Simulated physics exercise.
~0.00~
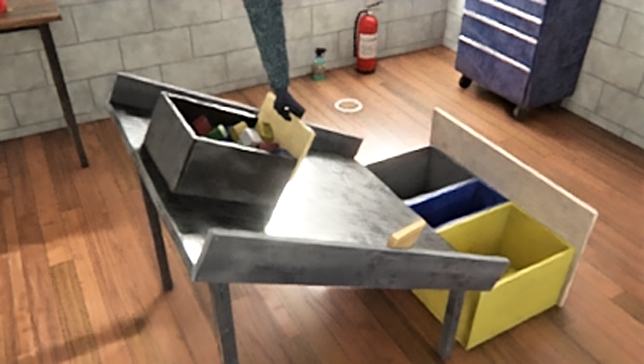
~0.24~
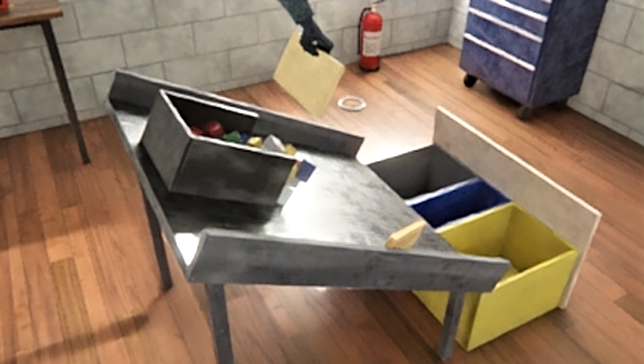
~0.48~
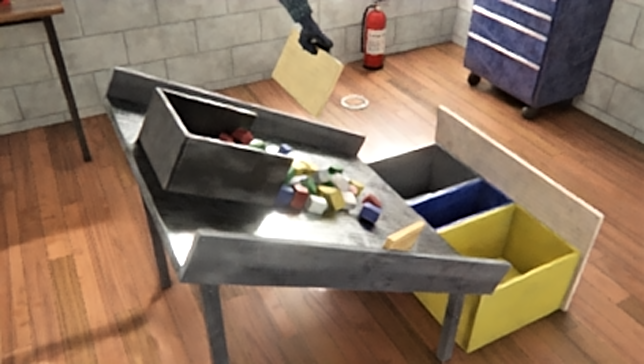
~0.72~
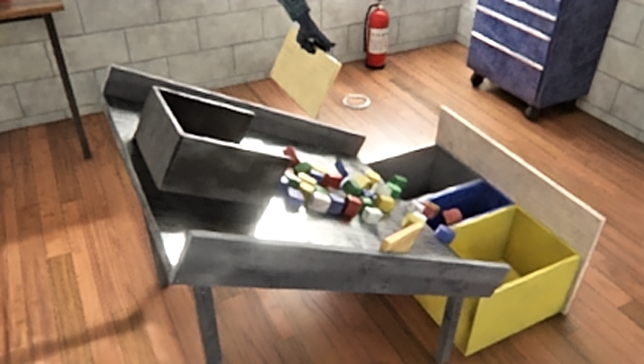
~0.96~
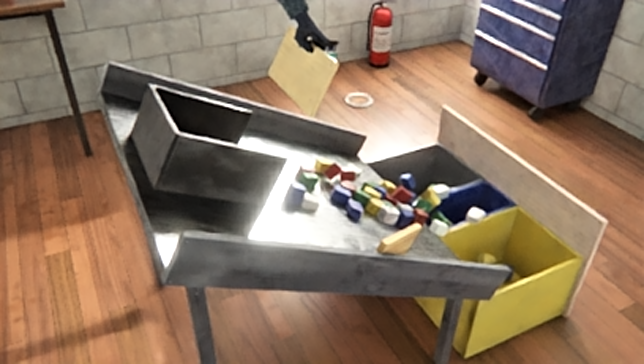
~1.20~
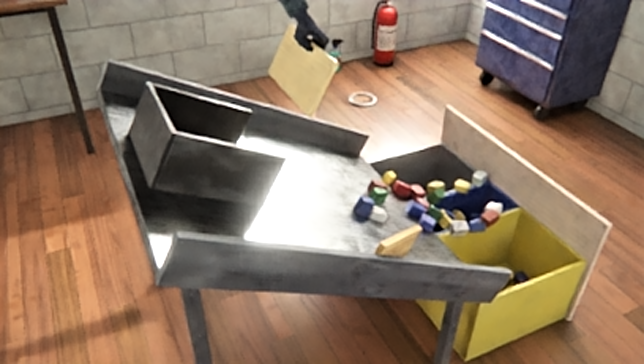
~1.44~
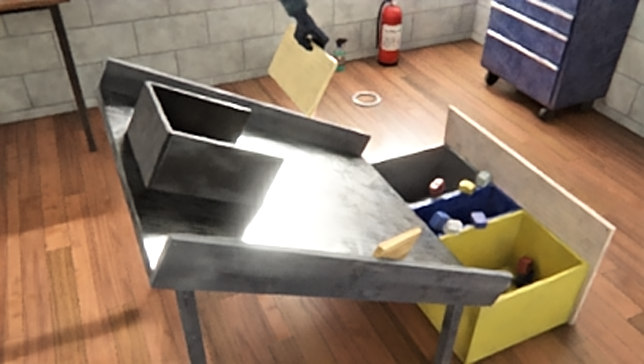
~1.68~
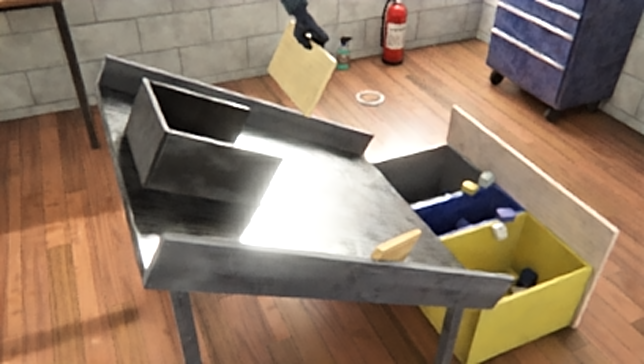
At the start, a dark pen full of colourful toy bricks sits at the upper end of a sloping metal table, with a black-gloved hand at its pale gate. The hand lifts the gate clear, and the bricks begin to slump out. They spread into a loose stream down the slope to the right, some reaching the angled piece near the lower edge. The pen empties as the bricks tumble into the grey, blue and yellow containers below. Finally the slope is bare, a few bricks show in the containers, and the hand still holds the gate aloft.
